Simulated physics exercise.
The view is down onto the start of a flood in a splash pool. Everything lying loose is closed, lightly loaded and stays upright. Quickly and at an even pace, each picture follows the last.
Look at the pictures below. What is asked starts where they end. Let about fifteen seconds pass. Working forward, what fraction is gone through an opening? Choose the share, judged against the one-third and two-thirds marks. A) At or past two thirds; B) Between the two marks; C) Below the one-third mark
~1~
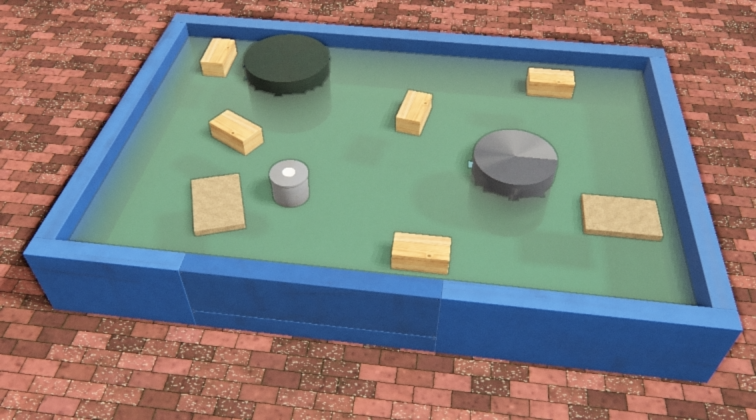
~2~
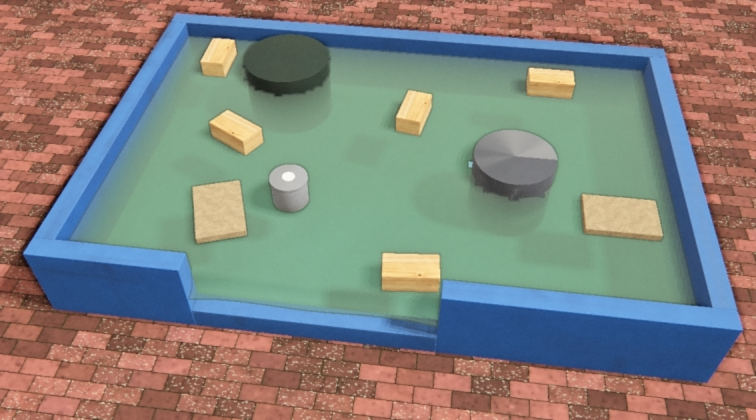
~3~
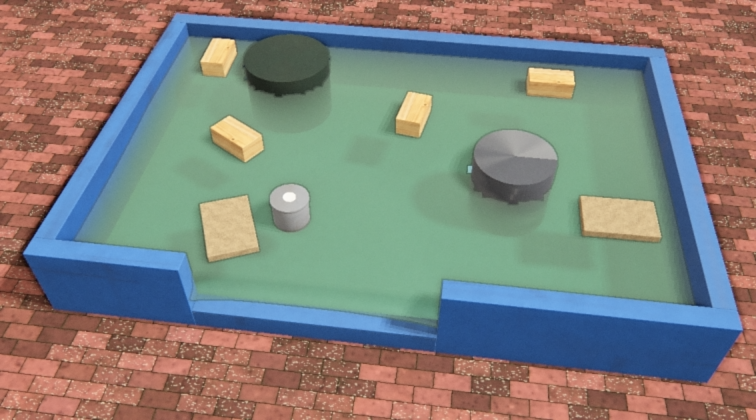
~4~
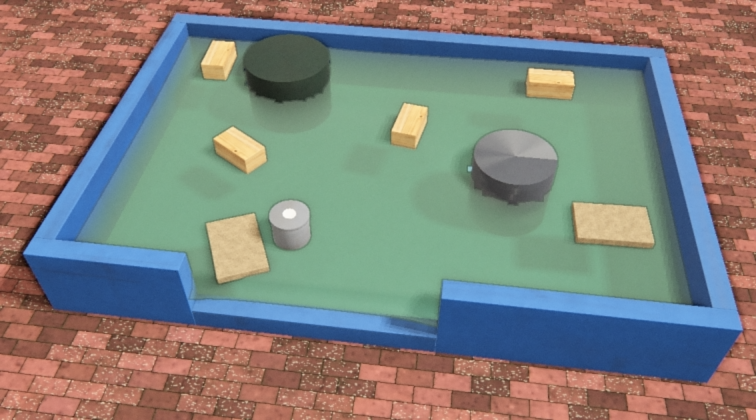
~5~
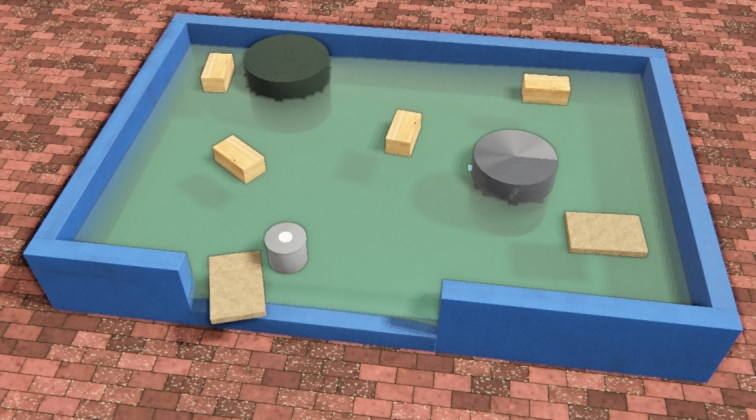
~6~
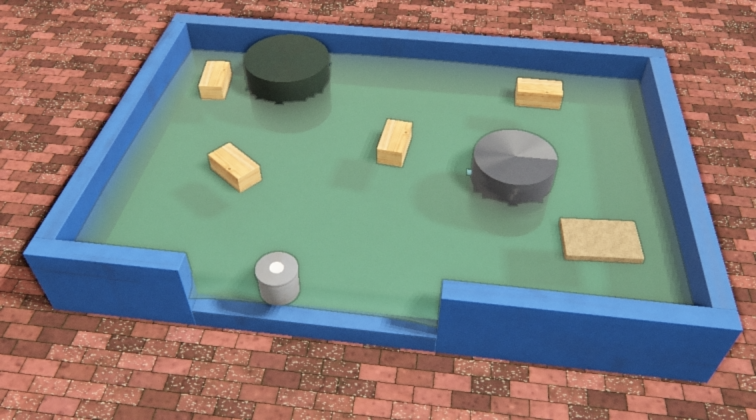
A.
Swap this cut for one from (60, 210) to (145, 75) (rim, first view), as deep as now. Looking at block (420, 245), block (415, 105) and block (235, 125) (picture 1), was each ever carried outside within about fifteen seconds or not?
First exits, second exits, third exits.
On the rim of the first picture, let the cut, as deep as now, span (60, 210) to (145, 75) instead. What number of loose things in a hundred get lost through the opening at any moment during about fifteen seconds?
Roughly 60 %.
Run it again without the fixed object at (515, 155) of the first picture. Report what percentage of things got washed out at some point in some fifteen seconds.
60 %.
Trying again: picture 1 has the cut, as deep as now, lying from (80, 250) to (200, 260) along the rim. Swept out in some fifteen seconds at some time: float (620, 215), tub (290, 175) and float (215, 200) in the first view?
In sequence - stays put, departs, departs.
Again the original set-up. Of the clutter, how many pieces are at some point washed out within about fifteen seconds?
I make it 6 of them.
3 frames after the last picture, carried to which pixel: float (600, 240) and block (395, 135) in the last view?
The tops should be near (573, 247) and near (378, 154).
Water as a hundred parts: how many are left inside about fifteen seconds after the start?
Around 44 in a hundred.
A moment on, 3 of 8 are out; 5 afloat.
Next, 4 of 8 are out; 4 afloat.
Later, 6 of 8 are out; 2 afloat.
In the end, 6 of 8 are out; 2 afloat.
